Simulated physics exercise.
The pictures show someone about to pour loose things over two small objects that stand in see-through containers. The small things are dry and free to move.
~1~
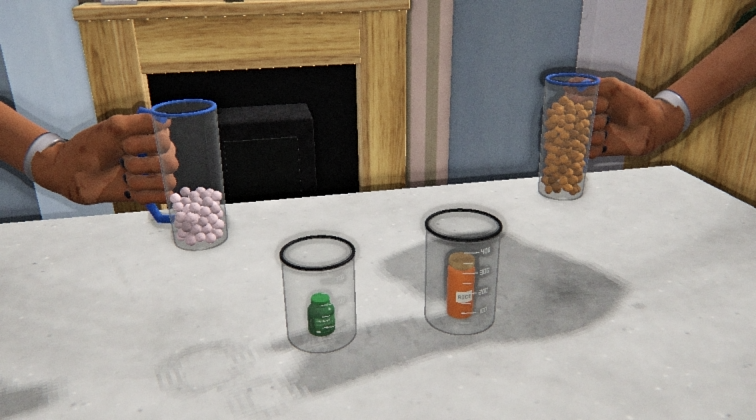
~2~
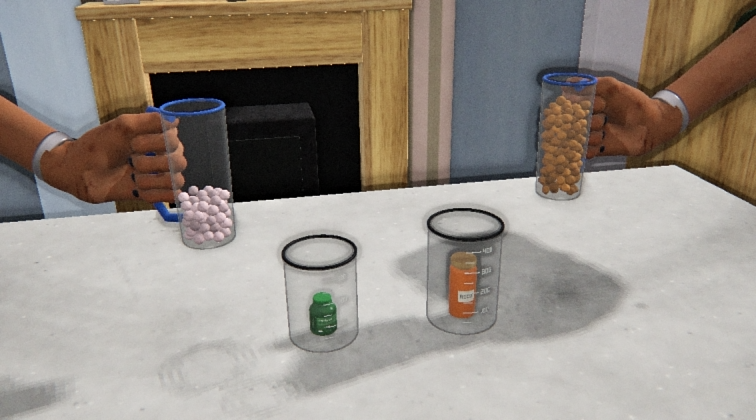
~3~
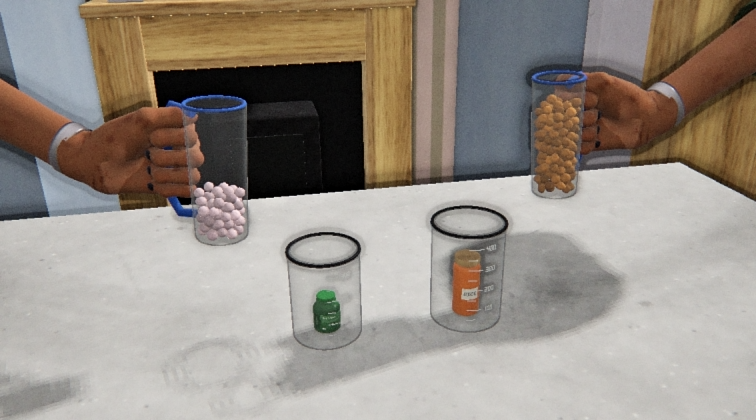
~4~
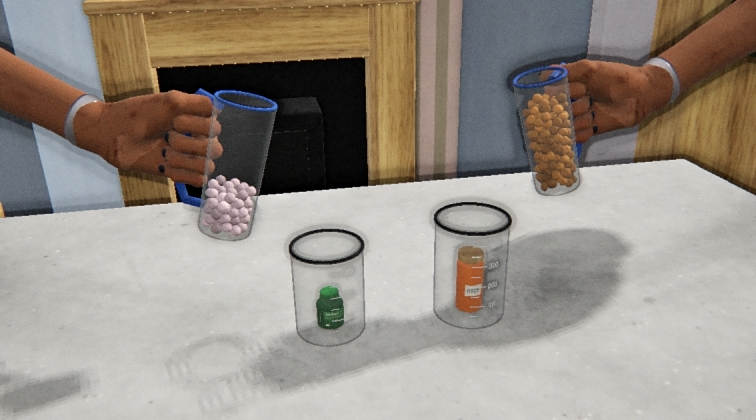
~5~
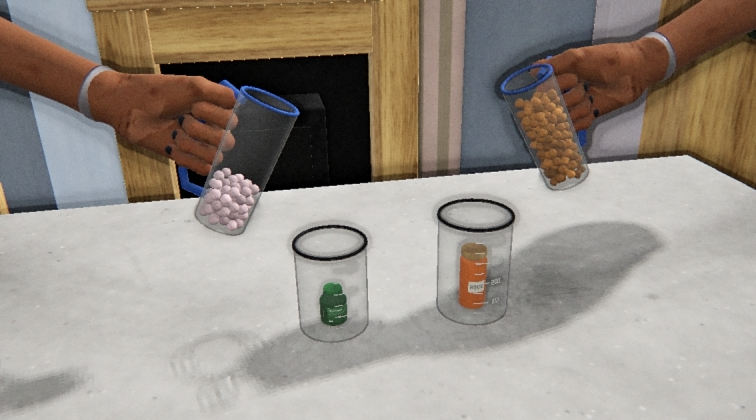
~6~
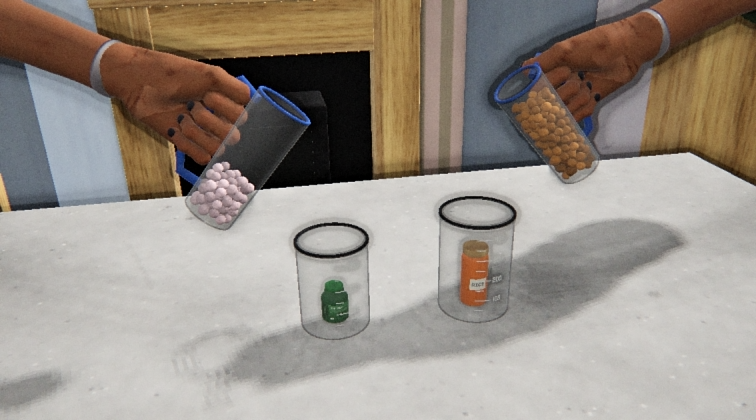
Two hands reach in from the left and right over a pale stone-like table, seen from slightly above, with a wood-framed fireplace and striped wall behind. The left hand holds a clear blue-rimmed cup of pale pink beads, the right a fuller one of orange-brown balls, behind two black-rimmed beakers holding a green bottle and an orange canister. Both cups tilt steadily inward as the view shifts slightly.
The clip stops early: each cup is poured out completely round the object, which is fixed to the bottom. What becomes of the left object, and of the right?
The left one still sticks out; the right one still sticks out.
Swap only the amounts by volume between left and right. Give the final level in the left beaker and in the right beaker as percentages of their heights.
Left about 55, right about 30.
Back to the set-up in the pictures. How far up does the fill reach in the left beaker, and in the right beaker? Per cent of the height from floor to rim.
Left: 30 %. Right: 50 %.
Then, 0.65 s later than the last frame, left beaker empty, all of its cupful still in the cup; right beaker empty, all of its cupful still in the cup.
Then, 1.21 s later than the last frame, left beaker nearly empty, roughly two thirds of its cupful still in the cup; right beaker nearly empty, nearly all of its cupful still in the cup.
Then, 1.70 s later than the last frame, left beaker nearly empty, none of its cupful still in the cup; right beaker a third full, none of its cupful still in the cup.
When it is over, left beaker a quarter full (surface near (334, 295)), nothing beside it; right beaker half full (surface near (475, 259)), nothing beside it; the left thing is still showing; the right thing is still showing.
